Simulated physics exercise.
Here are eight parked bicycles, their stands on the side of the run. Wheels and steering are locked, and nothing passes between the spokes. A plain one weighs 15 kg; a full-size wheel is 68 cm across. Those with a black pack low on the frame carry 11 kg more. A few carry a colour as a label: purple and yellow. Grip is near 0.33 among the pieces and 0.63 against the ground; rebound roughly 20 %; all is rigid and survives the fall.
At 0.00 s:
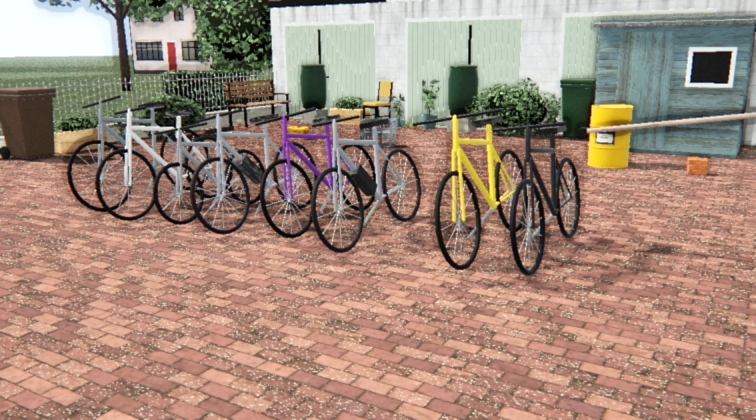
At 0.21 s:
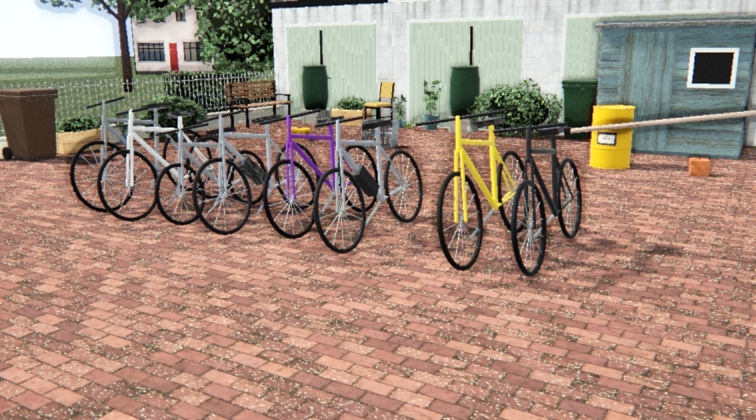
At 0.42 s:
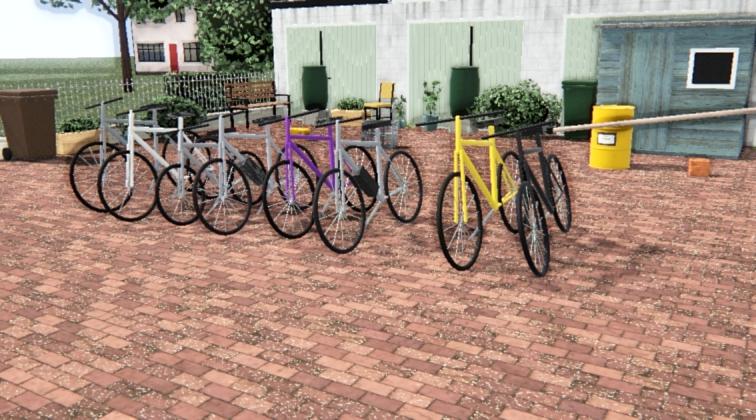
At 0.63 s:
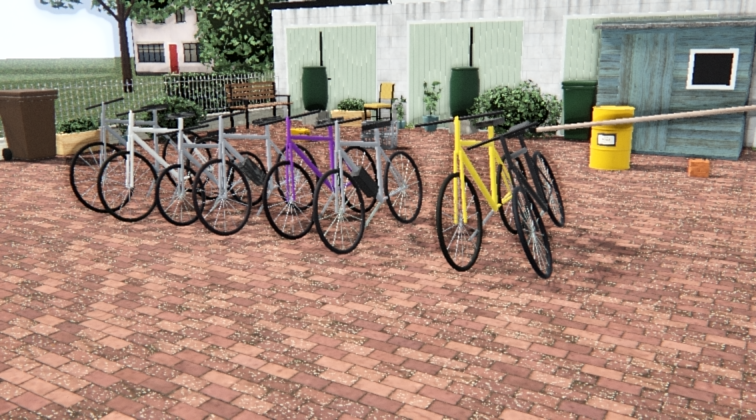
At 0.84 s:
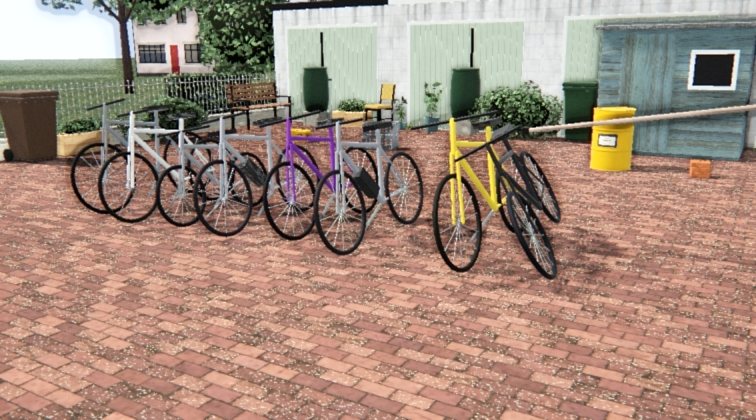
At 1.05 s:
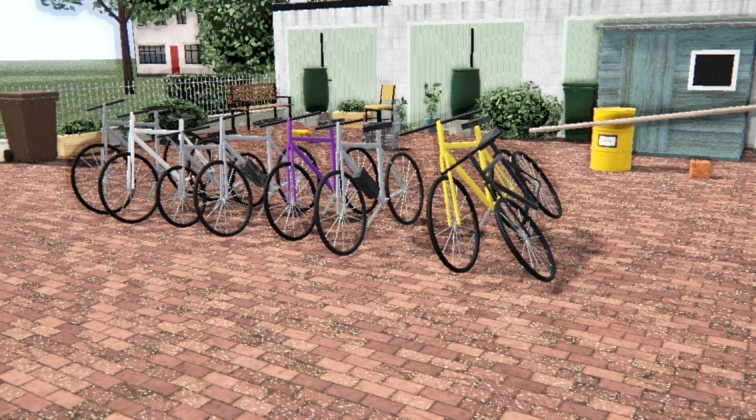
A pole reaching in from the right pushes against the black bicycle at the right end of a row parked on brick paving. The black bicycle leans steadily left until it meets the yellow one, which then tilts slightly left, while the purple and grey bicycles beyond stay almost still.
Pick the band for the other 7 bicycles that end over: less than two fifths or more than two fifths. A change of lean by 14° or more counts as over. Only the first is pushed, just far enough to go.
More than two fifths of them.
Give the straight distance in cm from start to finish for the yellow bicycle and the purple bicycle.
About: Yellow 60, purple 50.
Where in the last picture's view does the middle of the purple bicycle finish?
Near (281, 180).
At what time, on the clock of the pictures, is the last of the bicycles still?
At about 3.5 s.
Around 1.46 s, 1 of the 7 other bicycles over; yellow bicycle tipped 28°.
Around 1.90 s, 2 of the 7 other bicycles over; yellow bicycle tipped 68°.
Around 2.62 s, 4 of the 7 other bicycles over; yellow bicycle tipped 69°; purple bicycle tipped 36°.
Around 3.04 s, 5 of the 7 other bicycles over; yellow bicycle tipped 69°; purple bicycle tipped 57°.
Finally (3.6 s), 5 of the 7 other bicycles over; yellow bicycle tipped 69°; purple bicycle tipped 58°. That is 71 per cent. Two left standing. Seen by the last camera, middles, yellow bicycle near (416, 209), purple bicycle near (281, 180).
